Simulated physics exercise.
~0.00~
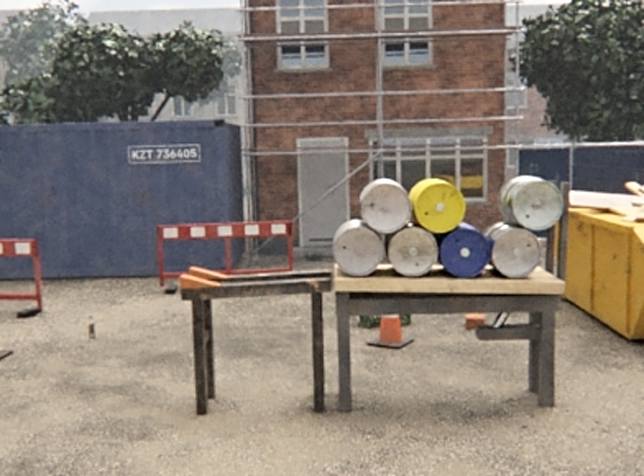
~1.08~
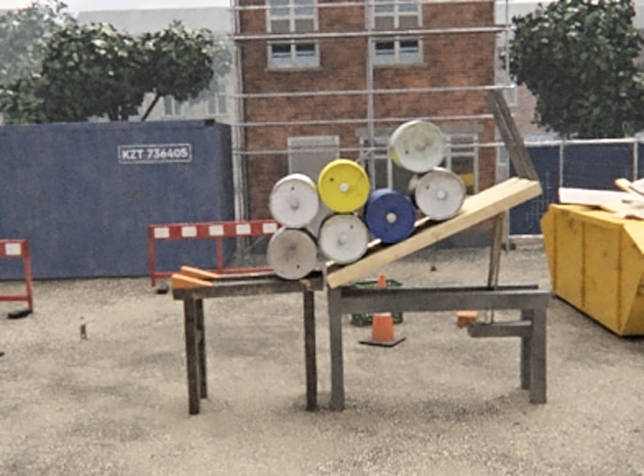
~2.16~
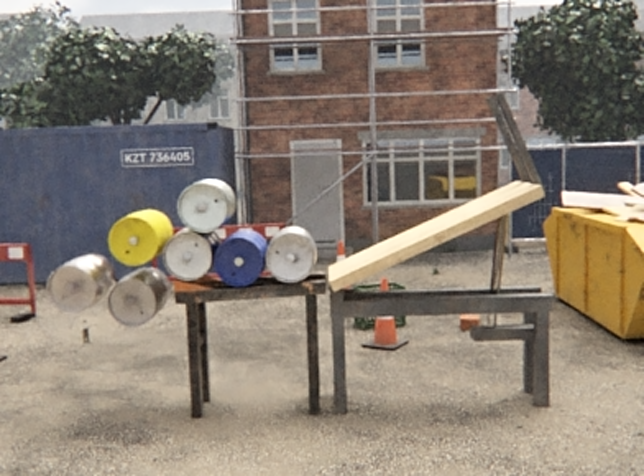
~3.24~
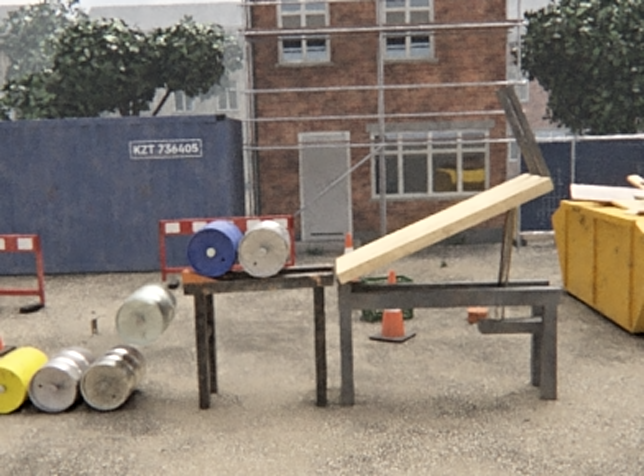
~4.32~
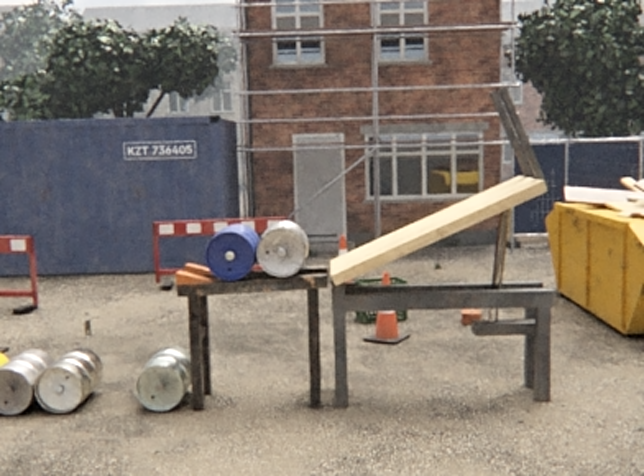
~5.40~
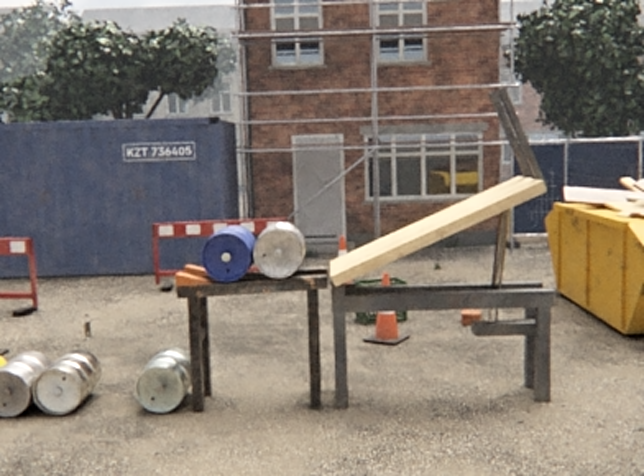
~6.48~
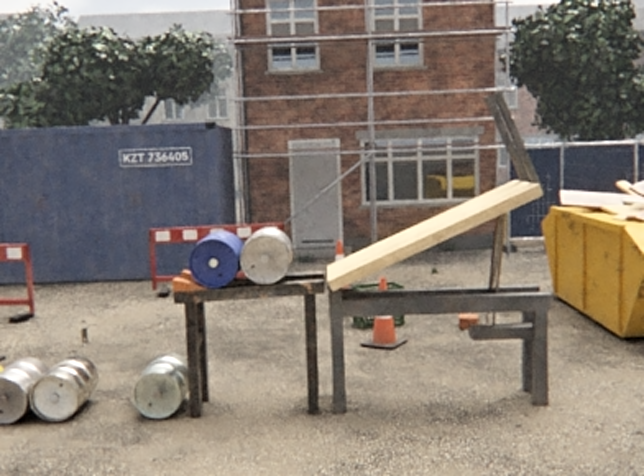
A wooden deck stacked with seven kegs tilted up and sent them rolling left onto a lower rack, where five, including the yellow one, tumbled off the far end to the ground, while the blue keg and a silver one stayed on the rack.
